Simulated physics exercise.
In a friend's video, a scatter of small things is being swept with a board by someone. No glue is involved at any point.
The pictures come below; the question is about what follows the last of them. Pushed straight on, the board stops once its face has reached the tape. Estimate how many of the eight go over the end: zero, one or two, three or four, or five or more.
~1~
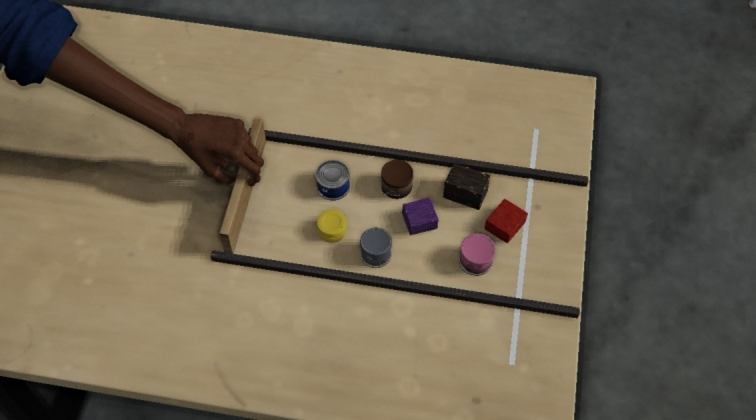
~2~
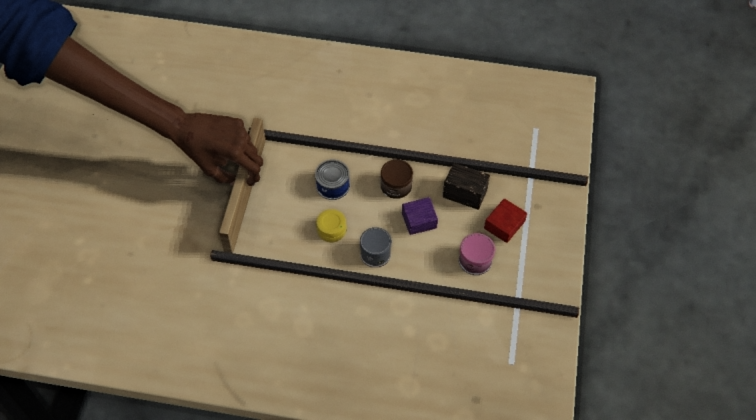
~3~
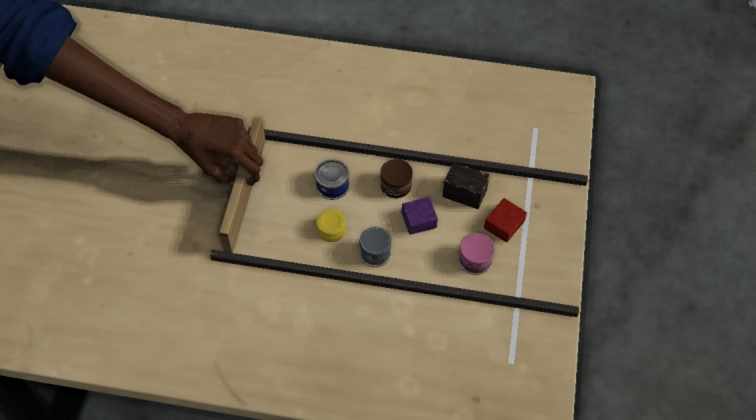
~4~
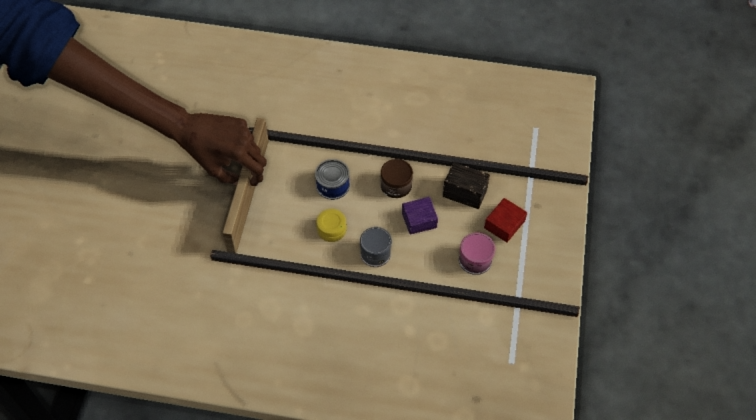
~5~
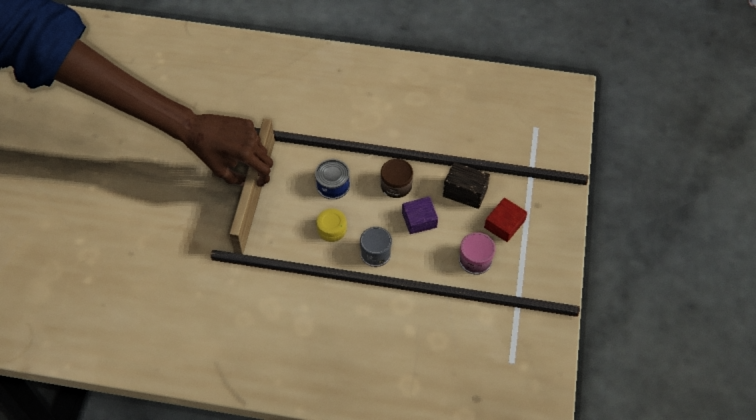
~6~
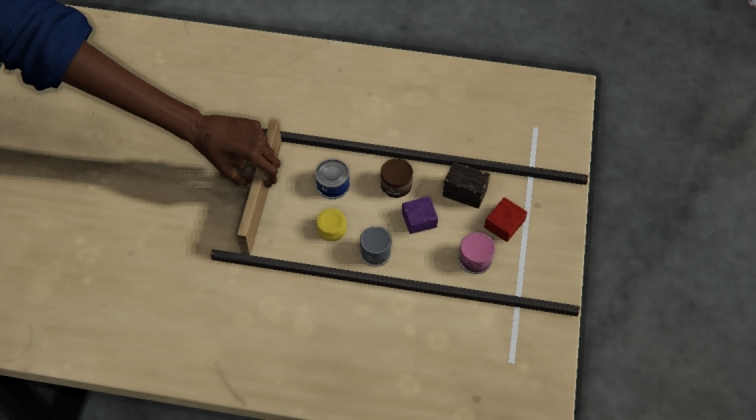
One to two lost.
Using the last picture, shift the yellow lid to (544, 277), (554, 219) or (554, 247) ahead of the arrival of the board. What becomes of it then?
Taking the spots in turn, it gets knocked off, then gets knocked off, then gets knocked off.
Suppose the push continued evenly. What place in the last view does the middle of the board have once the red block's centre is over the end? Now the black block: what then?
First one: Around (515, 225). Other one: Around (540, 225).
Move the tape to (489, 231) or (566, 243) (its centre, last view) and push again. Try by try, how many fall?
First try 0, second try 4.
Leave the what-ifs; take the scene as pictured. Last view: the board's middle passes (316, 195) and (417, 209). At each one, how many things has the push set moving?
By then 1, and 6.
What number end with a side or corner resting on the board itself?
4 touch it.
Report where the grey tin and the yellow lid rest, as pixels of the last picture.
I'd say approximately (536, 282) and then (538, 258).
A little later, none off yet; red block at rest near (506, 220); pink pot at rest near (477, 254); black block at rest near (466, 185).
Next, none off yet; red block moving near (514, 221); pink pot moving near (482, 256); black block shifted about its own width near (495, 192).
When it is over, the number that fall off is one or two; down, red block.
